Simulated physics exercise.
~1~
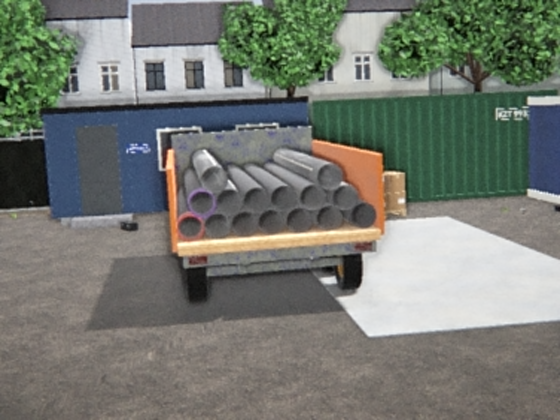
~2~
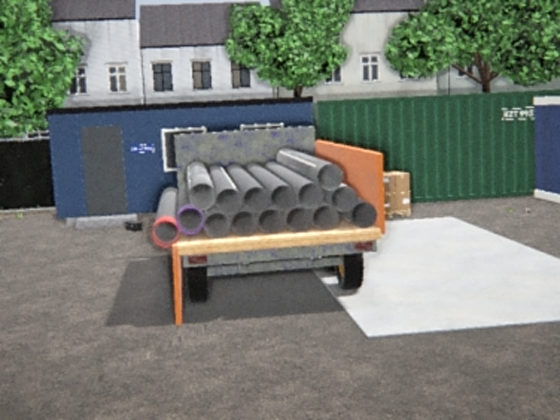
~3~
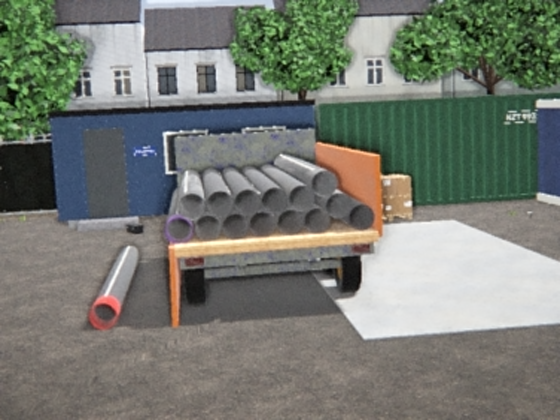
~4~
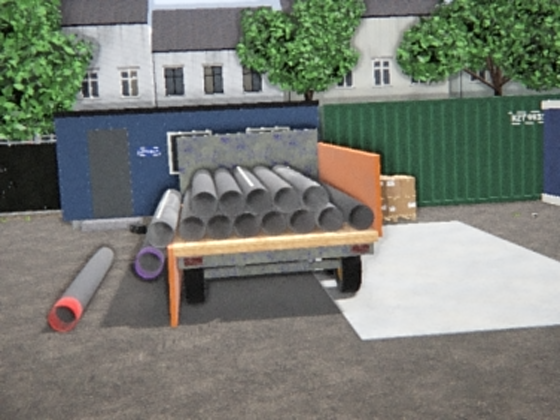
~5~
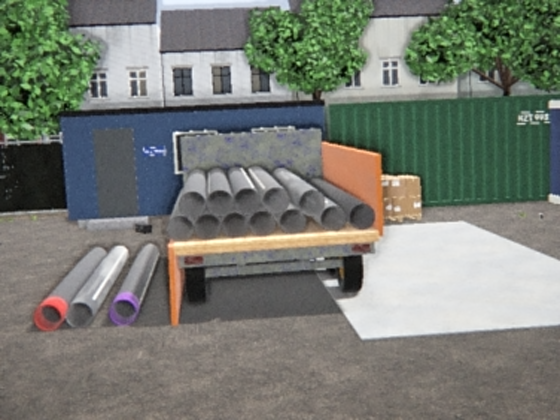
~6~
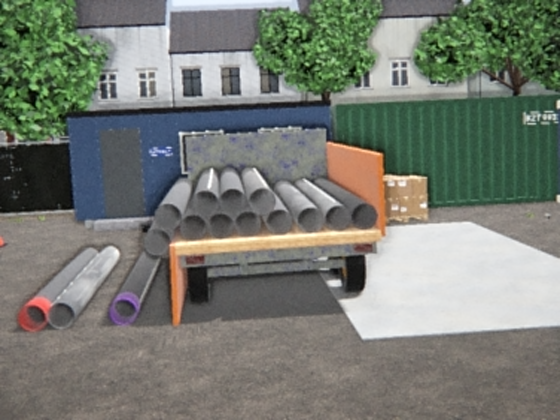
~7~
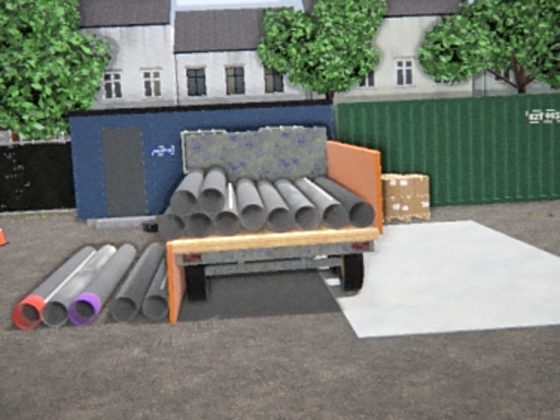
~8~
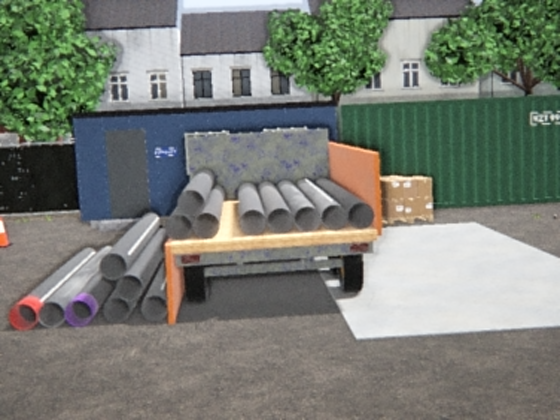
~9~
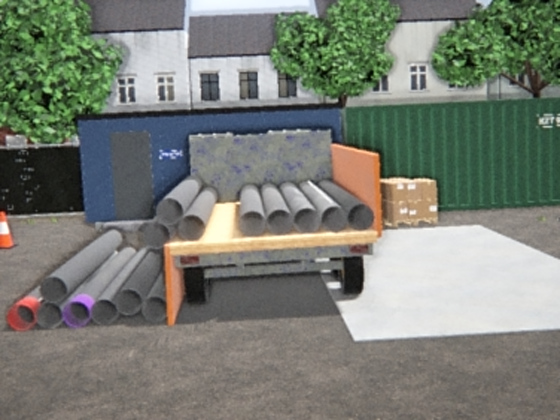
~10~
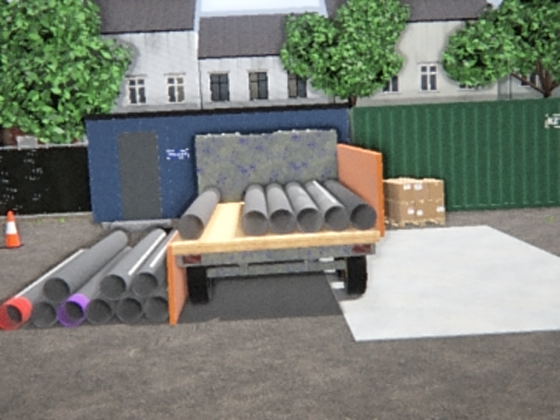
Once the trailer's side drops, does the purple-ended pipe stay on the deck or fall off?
The purple-ended pipe falls off the left side of the deck, after the red-ended one, and ends up on the ground among the other fallen pipes.
